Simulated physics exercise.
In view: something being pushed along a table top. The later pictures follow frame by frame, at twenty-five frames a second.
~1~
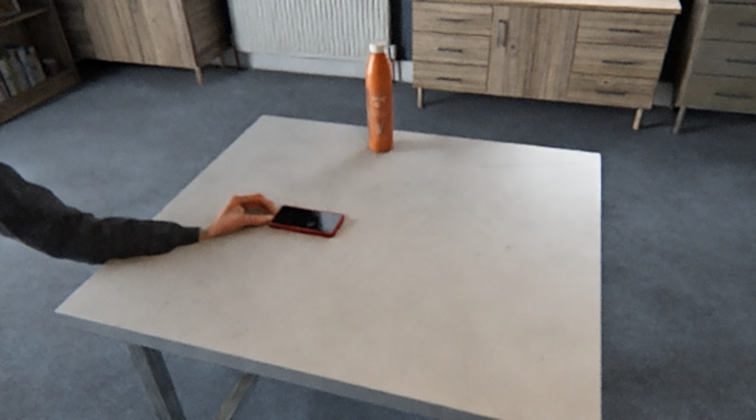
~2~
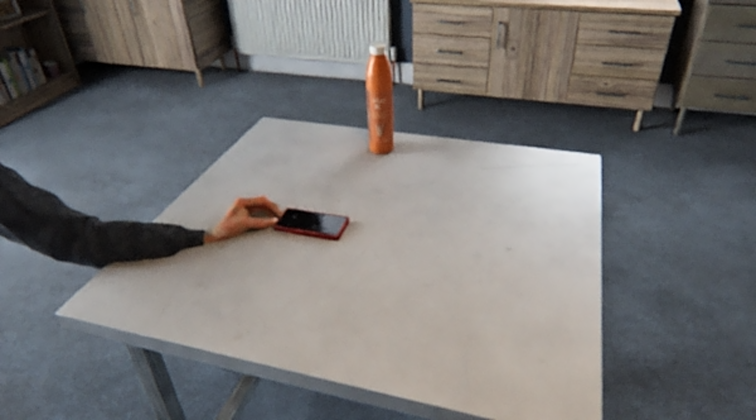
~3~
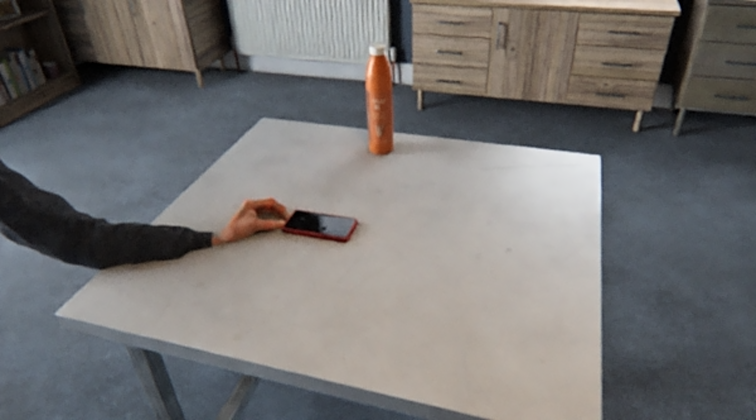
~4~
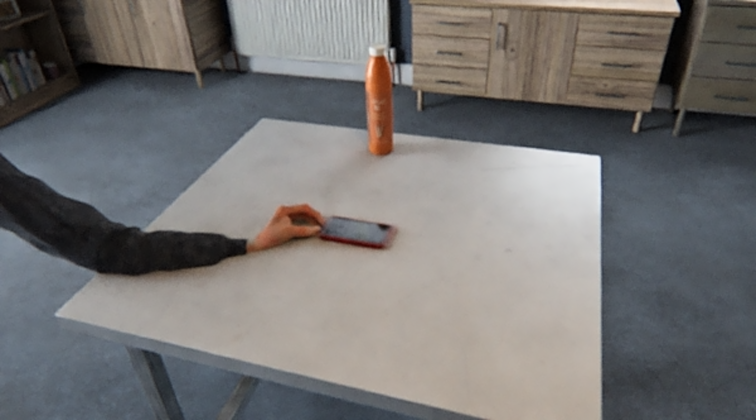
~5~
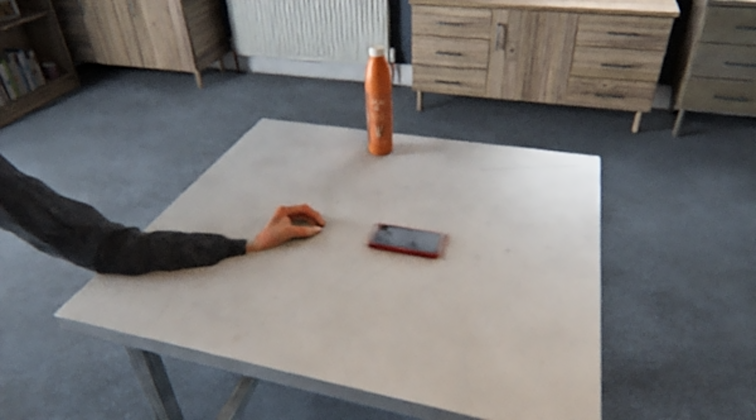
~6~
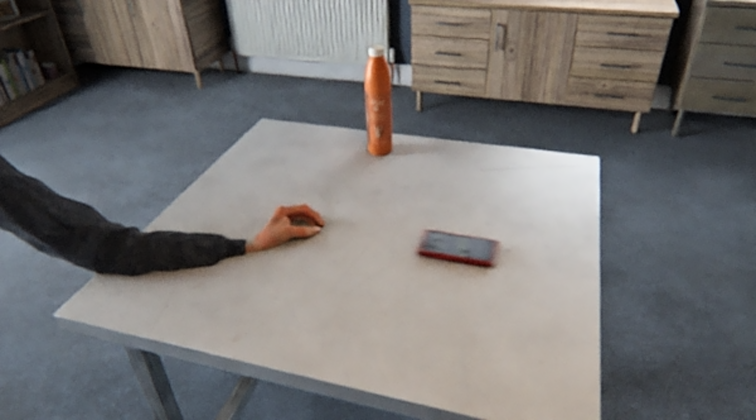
On a pale table with an orange bottle standing near the back, a hand slowly pushed a red phone to the right, then stayed behind as the phone slid farther across the surface.
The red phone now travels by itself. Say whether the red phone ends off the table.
The red phone drops to the floor.
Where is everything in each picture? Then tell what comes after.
Under the hand; red phone (307, 221), in the first picture.
Under the hand; red phone (312, 223), in the second picture.
Under the hand; red phone (320, 225), in the third picture.
Red phone (356, 232), in the fourth picture.
Red phone (407, 241) moved about its own width, in the fifth picture.
Red phone (458, 248) moved about its own width, in the sixth picture.
Then, 0.20 s later than the last frame, red phone now off the table.
Then, 0.40 s later than the last frame, things are still on the move.
Then, 0.60 s later than the last frame, as before.
When it is over, off the table, red phone.
